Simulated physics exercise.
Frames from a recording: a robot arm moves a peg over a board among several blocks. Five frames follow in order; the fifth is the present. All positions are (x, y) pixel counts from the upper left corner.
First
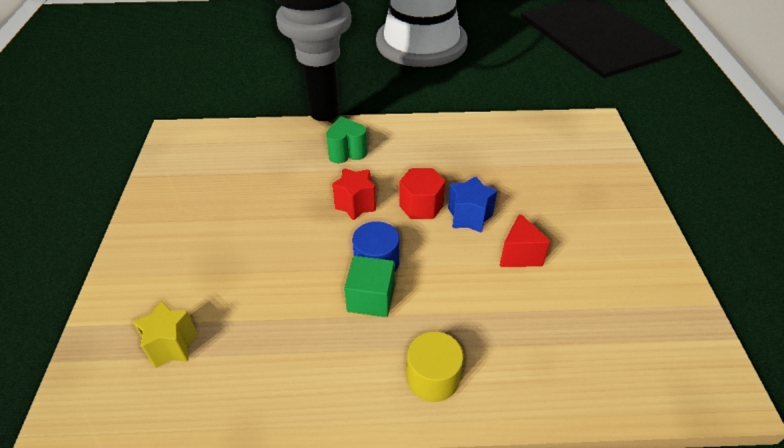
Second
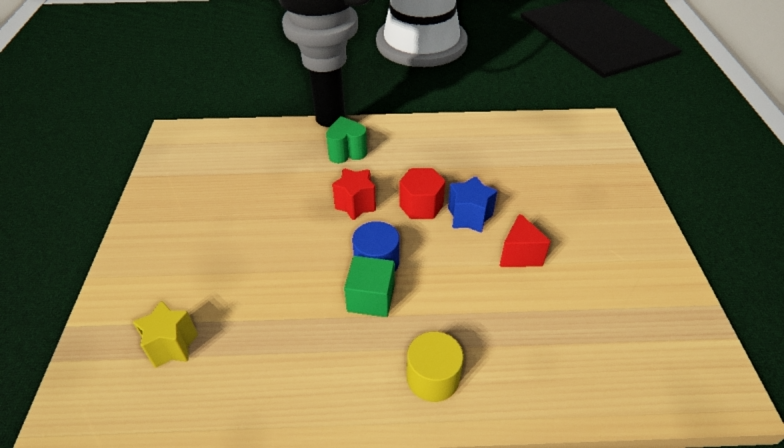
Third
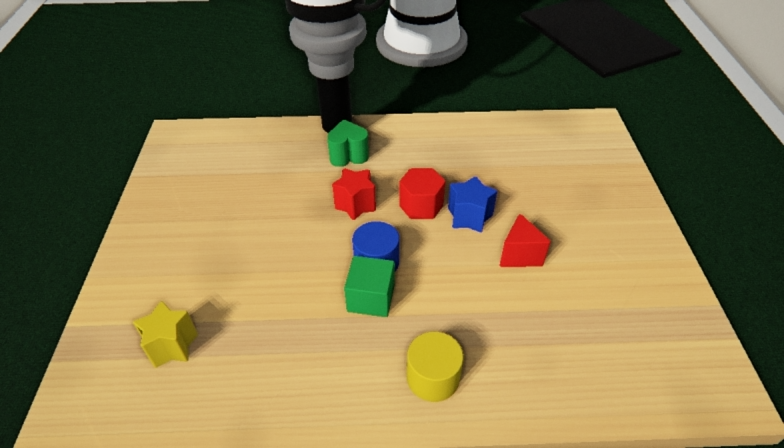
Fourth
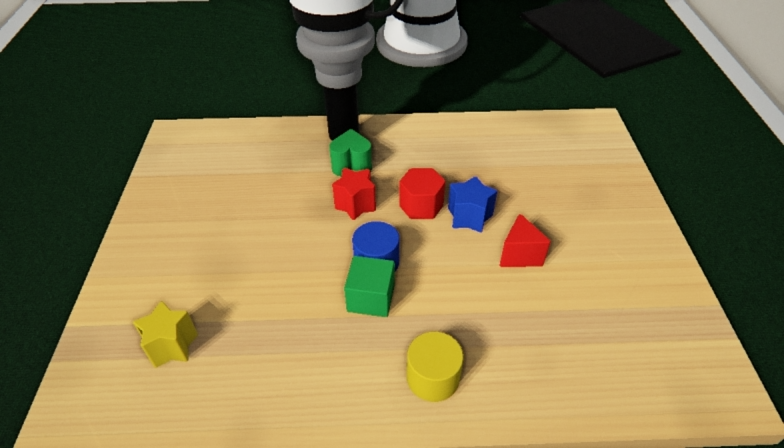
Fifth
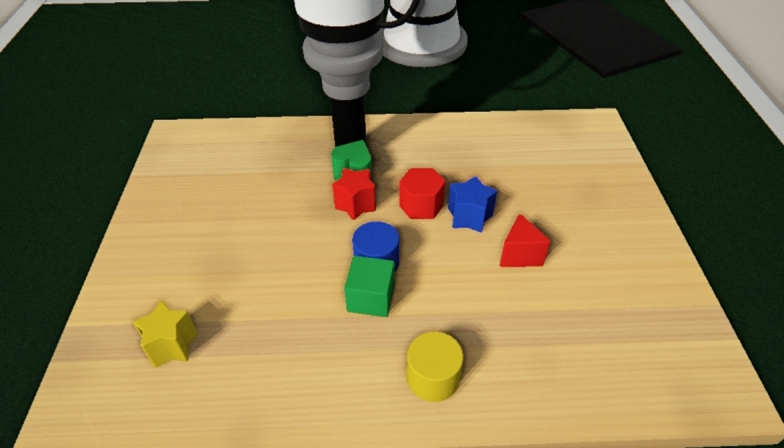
A robot arm holds a dark peg at the far edge of a pale wooden board on a dark green surface, seen from above at an angle. Near it sits a green heart-shaped block, with red and blue blocks and a green cube around the middle and yellow ones nearer. The peg moves slightly right and nearer, pushing the green heart-shaped block a short way toward the red star, while the other blocks and view stay still.
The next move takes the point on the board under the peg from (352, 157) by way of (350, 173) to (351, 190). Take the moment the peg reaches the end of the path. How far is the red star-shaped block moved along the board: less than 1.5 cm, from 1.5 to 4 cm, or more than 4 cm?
It ends over 4 cm away.
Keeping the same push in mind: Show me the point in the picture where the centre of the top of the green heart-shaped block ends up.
I'd place it at (355, 189), taking the centre of its top.
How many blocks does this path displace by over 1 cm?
Count: 2.
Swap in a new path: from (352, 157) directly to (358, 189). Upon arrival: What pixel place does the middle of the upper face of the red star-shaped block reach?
It is at (351, 212).
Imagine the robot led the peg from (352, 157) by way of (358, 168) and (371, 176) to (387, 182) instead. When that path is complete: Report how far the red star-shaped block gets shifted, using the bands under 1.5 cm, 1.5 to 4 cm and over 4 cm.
Goes 1.5 to 4 cm.
The first path, step by step. Halfway along, peg at (349, 163); green heart-shaped block at (354, 170); red star-shaped block at (354, 194).
At the end, peg at (350, 180); green heart-shaped block at (355, 189); red star-shaped block at (354, 213); blue disc at (377, 241); red six-sided block still.
